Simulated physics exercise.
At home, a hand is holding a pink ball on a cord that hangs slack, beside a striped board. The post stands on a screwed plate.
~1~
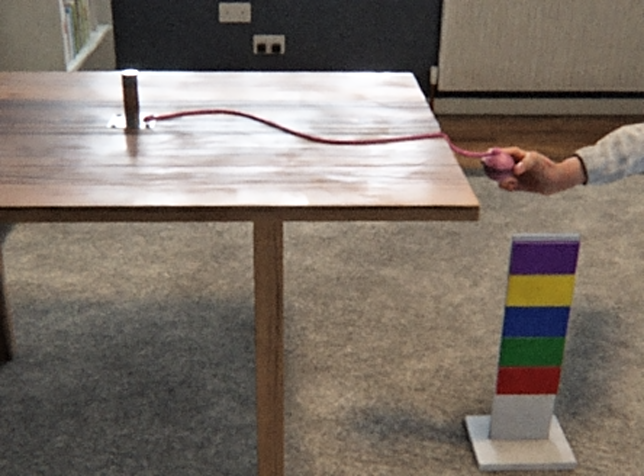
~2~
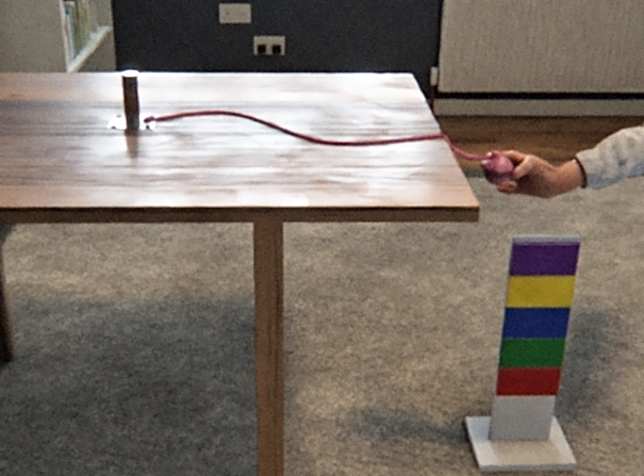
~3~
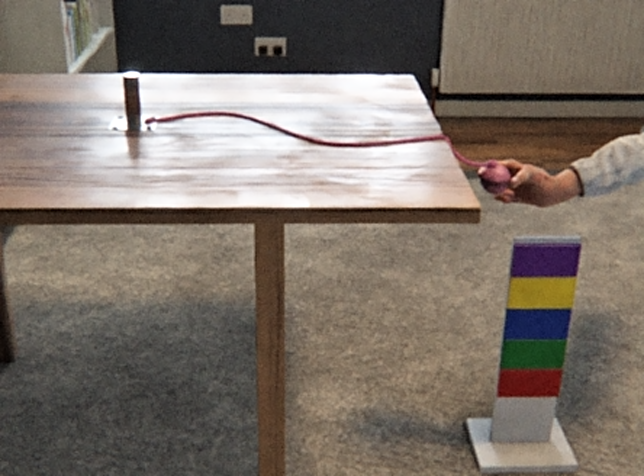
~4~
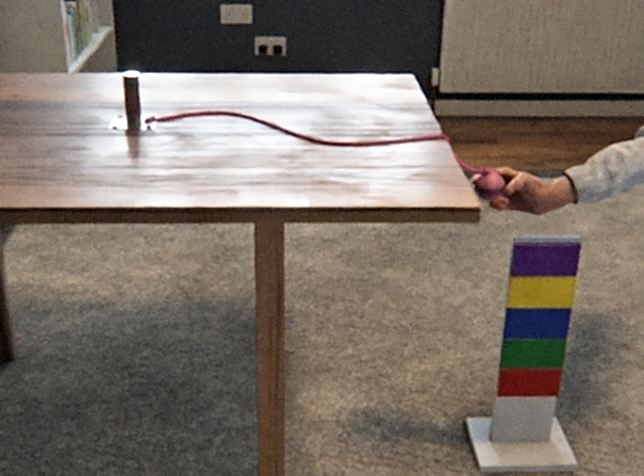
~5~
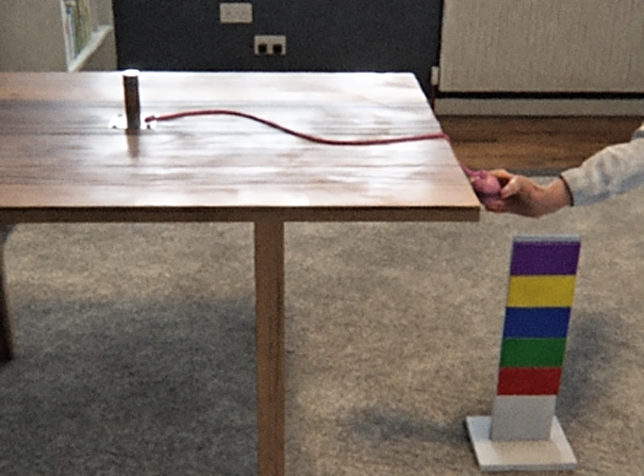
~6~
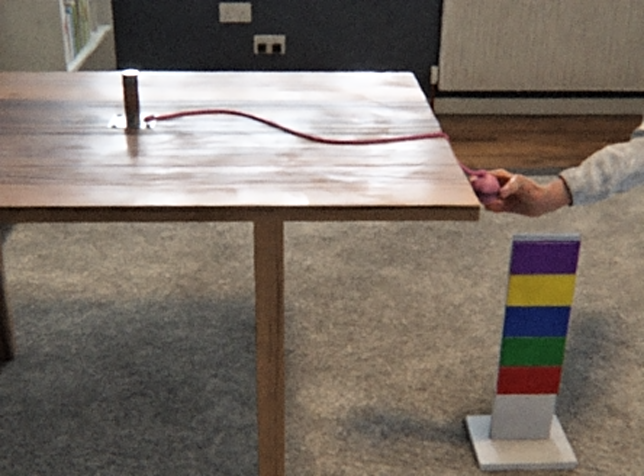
At the table's right edge, a hand moves a corded pink ball slightly down and left.
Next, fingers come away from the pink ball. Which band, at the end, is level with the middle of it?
The middle is level with purple.
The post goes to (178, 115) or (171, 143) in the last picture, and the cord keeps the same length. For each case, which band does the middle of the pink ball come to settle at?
Yellow; yellow.
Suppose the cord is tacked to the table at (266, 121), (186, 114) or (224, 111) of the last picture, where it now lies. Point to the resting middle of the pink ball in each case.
Taking them in turn, I'd expect around (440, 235), (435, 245) and finally (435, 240).
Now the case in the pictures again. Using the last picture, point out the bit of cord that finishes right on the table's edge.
Location: About (399, 139).
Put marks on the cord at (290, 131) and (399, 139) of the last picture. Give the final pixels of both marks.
(323, 128) and (443, 137), approximately.
Early on, ball near (472, 249); level with purple.
Midway, ball near (410, 252); level with purple.
Near the end, ball near (442, 255); level with purple.
Finally, ball near (435, 255); level with purple. The cord holds its middle at purple.
